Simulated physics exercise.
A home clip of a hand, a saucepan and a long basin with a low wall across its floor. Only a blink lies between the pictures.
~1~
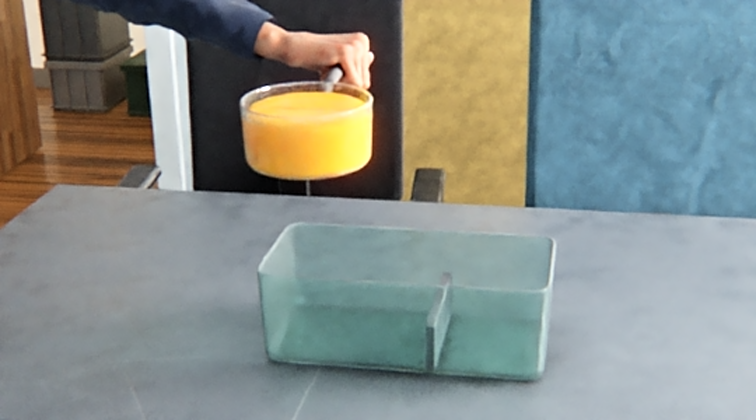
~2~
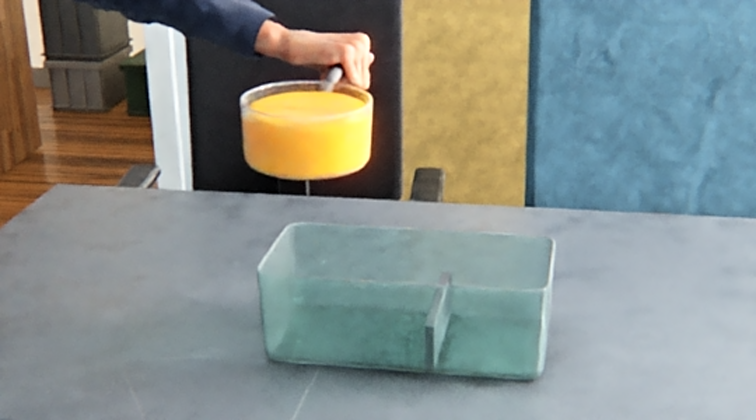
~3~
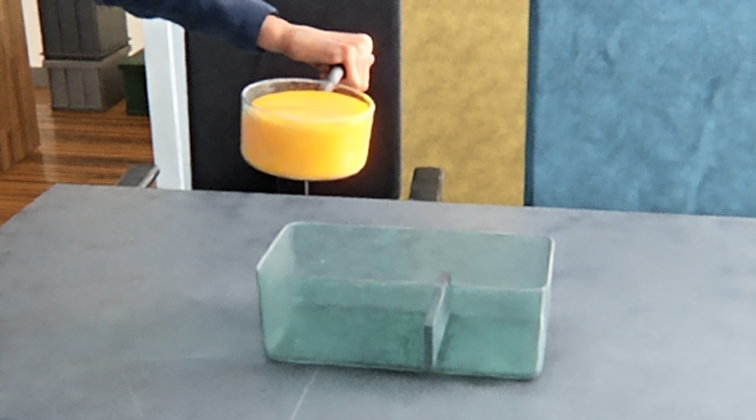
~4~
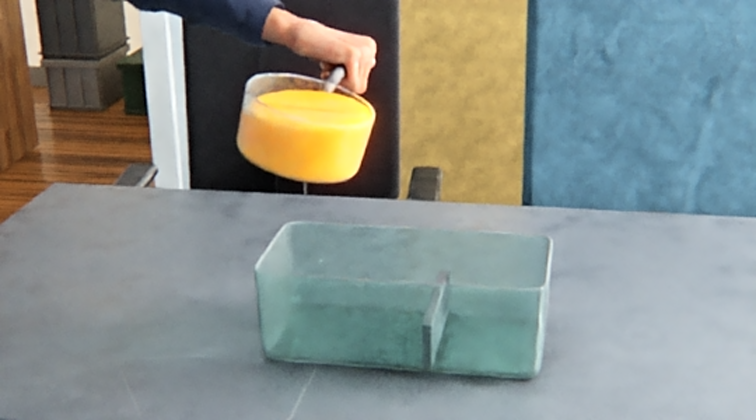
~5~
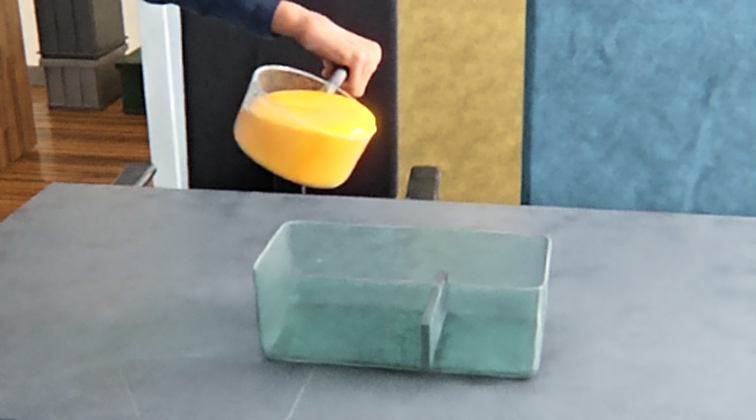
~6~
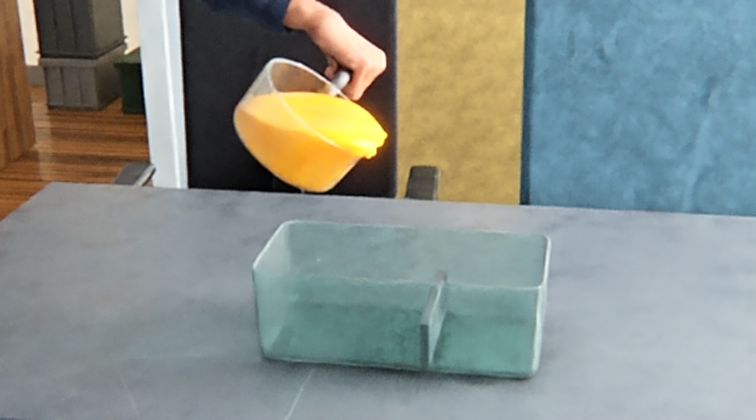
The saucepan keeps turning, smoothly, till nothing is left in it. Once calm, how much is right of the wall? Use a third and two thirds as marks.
The share right of the wall is under a third.
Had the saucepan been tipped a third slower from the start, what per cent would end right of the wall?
Roughly 25 in a hundred.
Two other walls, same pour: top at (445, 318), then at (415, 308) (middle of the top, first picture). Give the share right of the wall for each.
In turn 30 and 45 in a hundred.
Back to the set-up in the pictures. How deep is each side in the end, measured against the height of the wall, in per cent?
The left part 40 per cent, the right part 10.
A moment on, the tilt is 114° and 11 per cent is still to pour, 41 is left of the wall and 7 right of it.
Next, the tilt is 121° and 1 per cent is still to pour, 80 is left of the wall and 8 right of it.
Then the tilt is 121° and 0 per cent is still to pour, 75 is left of the wall and 12 right of it.
Later the tilt is 121° and 0 per cent is still to pour, 76 is left of the wall and 13 right of it.
At rest 76 per cent lies left of the wall, 13 right of it and 11 outside.
